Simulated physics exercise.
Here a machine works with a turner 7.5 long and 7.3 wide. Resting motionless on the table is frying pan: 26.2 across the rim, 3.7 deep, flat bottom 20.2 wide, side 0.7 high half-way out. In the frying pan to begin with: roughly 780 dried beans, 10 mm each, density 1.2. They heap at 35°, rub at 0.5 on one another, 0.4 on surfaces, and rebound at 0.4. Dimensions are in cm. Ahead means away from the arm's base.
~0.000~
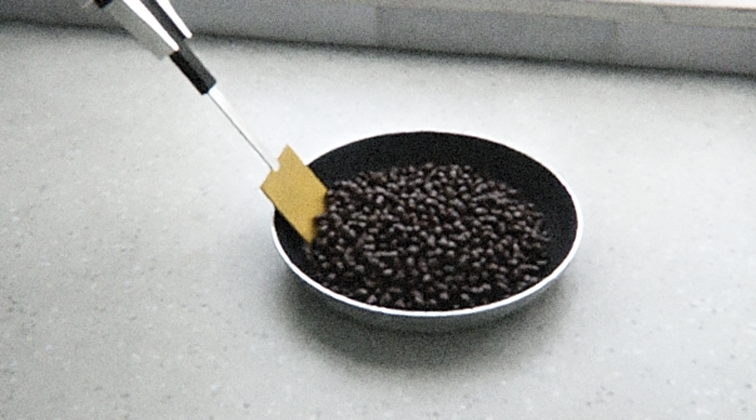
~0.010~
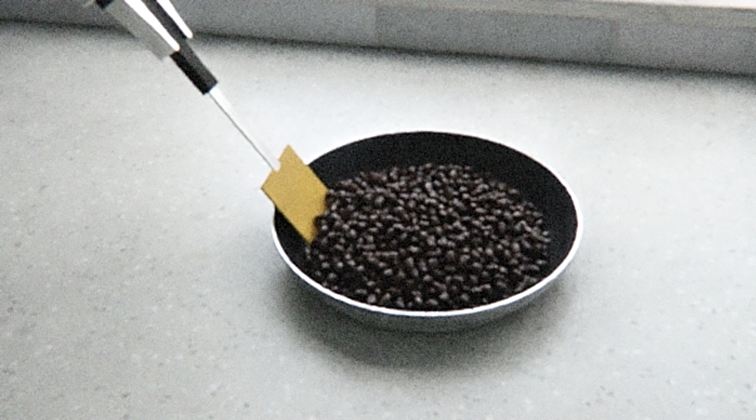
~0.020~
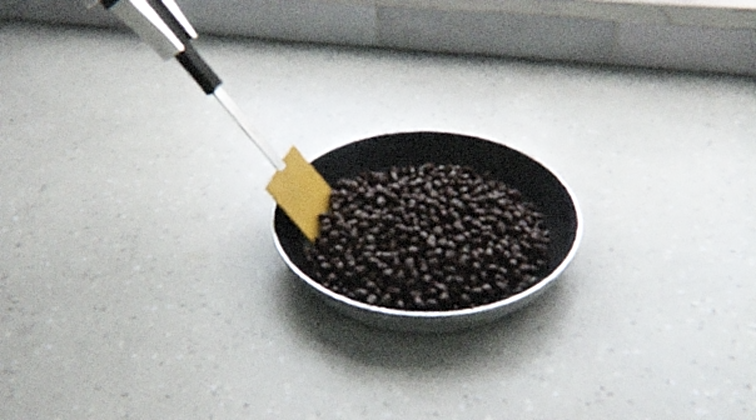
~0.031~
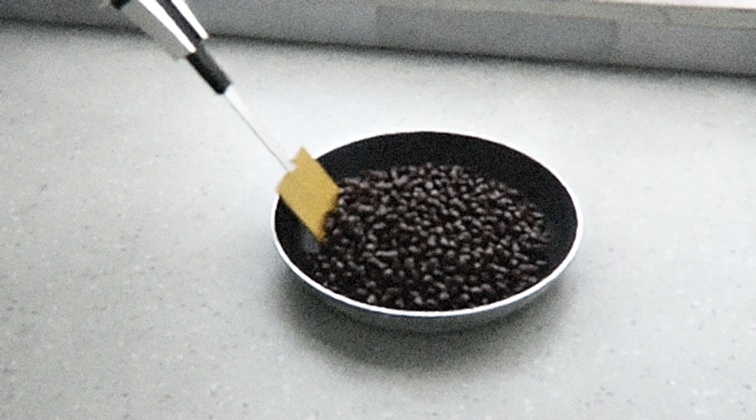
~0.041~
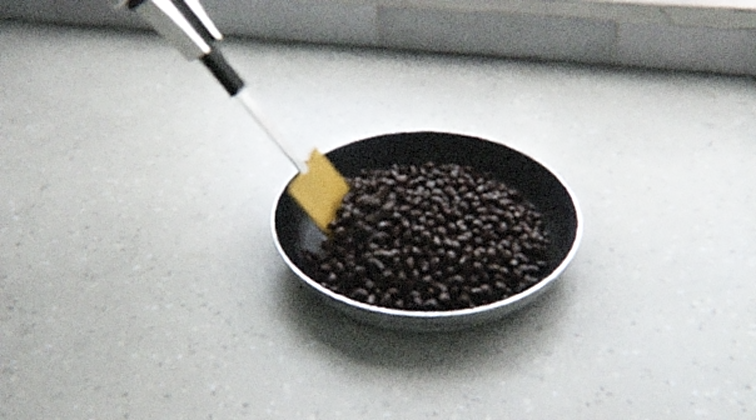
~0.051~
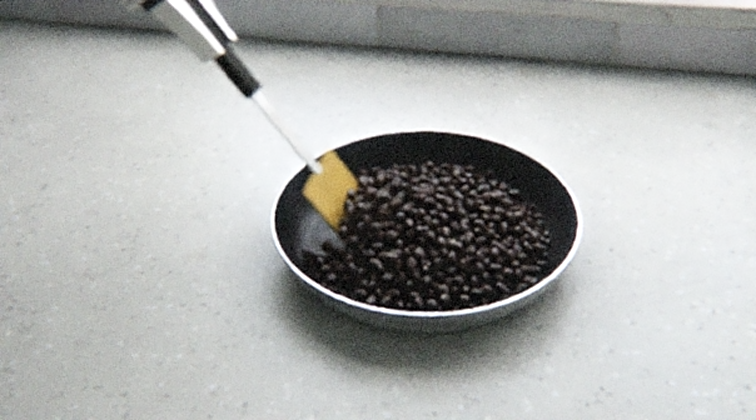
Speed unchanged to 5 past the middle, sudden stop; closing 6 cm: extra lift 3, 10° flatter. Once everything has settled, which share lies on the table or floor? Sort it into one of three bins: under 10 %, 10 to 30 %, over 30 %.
Bin: 10 to 30 %.
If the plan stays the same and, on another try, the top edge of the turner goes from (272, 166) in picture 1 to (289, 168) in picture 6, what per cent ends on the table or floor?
About 0 per cent.
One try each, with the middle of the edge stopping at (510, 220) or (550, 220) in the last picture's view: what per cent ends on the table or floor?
Close to 20 and close to 30 per cent, respectively.
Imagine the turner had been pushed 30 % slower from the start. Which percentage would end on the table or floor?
Roughly 5 in a hundred.
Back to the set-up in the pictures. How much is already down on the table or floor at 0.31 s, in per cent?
That would be near 15 per cent, give or take.
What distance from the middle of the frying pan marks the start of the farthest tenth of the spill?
I'd estimate close to 45 centimetres.
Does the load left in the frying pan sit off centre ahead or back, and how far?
About 4.0 cm ahead.
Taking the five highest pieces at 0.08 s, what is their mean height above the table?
Estimated height above table: Approx. 6 cm.
After 0.08 s, sloping 55°, highest piece 7 above the table; 779 in the frying pan.
After 0.10 s, sloping 52°, highest piece 8 above the table; 779 in the frying pan.
After 0.31 s, sloping 45°, highest piece 5 above the table; 675 in the frying pan, 101 on the table or floor, 3 on the blade or in flight.
After 1.36 s, sloping 45°, highest piece 4 above the table; 674 in the frying pan, 105 on the table or floor.
In the end, 674 in the frying pan, 105 on the table or floor. That is 13 % on the table or floor.
